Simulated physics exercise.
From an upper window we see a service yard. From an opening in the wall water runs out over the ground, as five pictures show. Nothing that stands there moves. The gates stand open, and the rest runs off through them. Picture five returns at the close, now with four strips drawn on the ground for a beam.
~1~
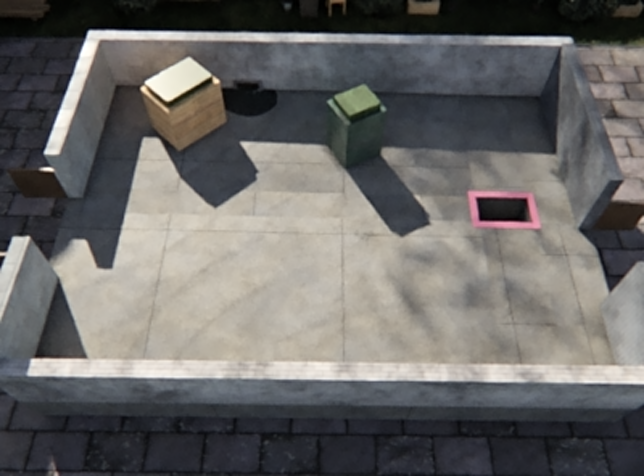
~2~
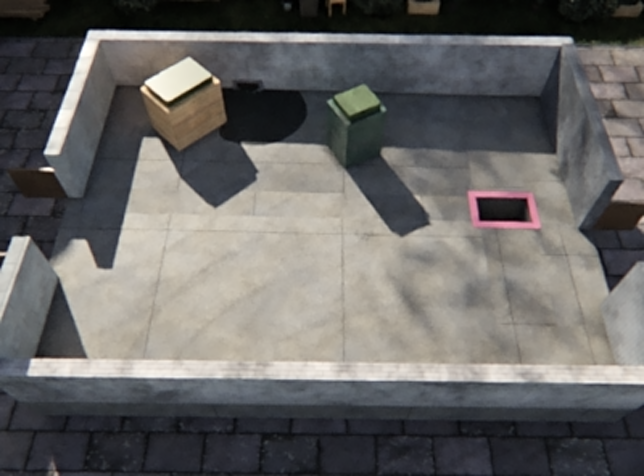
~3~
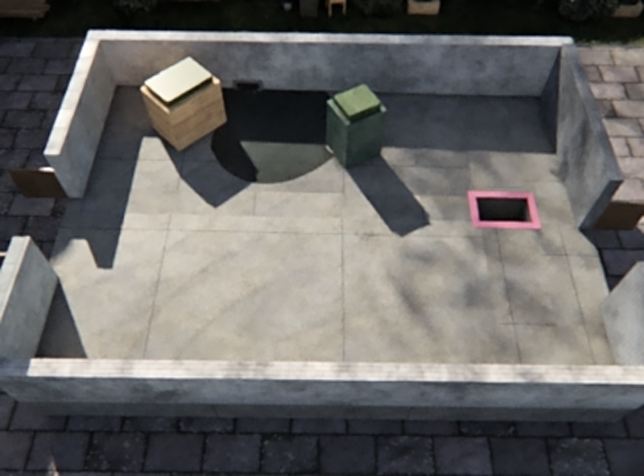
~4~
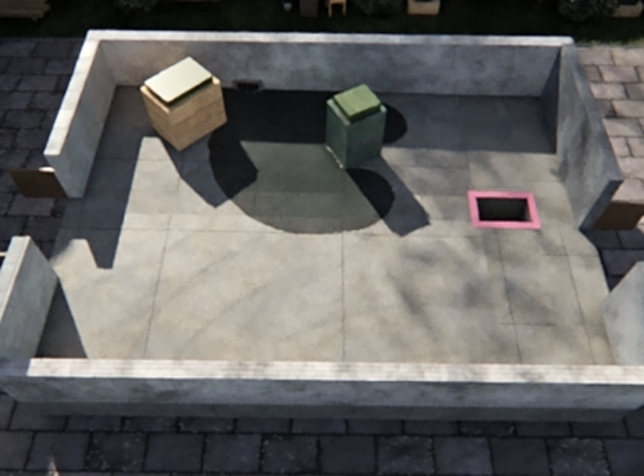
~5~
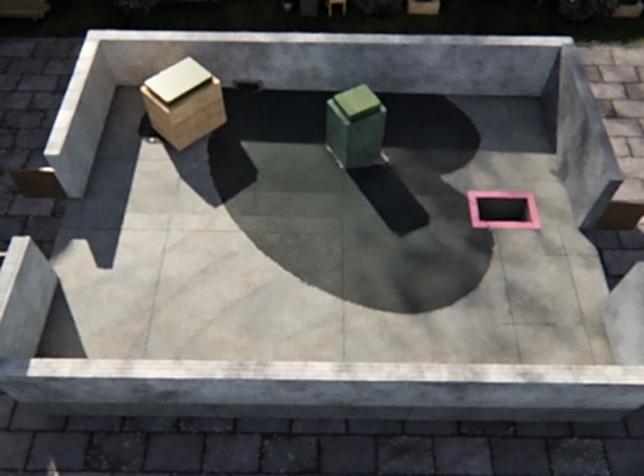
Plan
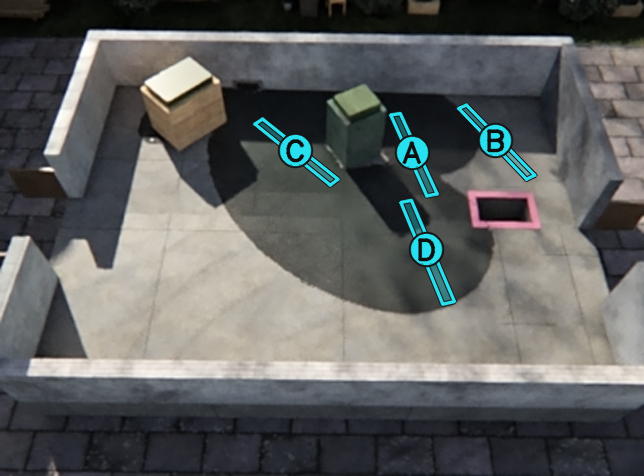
A dark, wet patch spreads across the pale paving of a walled service yard, seen from above through a camera that stays still. A wooden box with a pale lid stands at the upper left, a green bin near the centre, and a pink-edged drain to the right. From the back wall, the patch widens between the boxes, surrounds the green one, and extends towards the lower right.
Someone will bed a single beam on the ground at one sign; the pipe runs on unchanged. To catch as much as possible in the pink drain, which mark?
Use position B.
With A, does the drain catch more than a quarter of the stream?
No, it does not.
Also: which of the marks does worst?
The answer is A.
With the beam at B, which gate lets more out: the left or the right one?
The right gate.
On the marked copy, A from (395, 114) to (432, 194); B from (462, 106) to (530, 177); C from (258, 121) to (334, 182); D from (406, 201) to (448, 302).
With A, about 11 % of the stream goes into the pink drain, about 86 % out by the gates.
With B, about 24 % of the stream goes into the pink drain, about 73 % out by the gates.
With C, about 18 % of the stream goes into the pink drain, about 79 % out by the gates.
With D, about 18 % of the stream goes into the pink drain, about 79 % out by the gates.
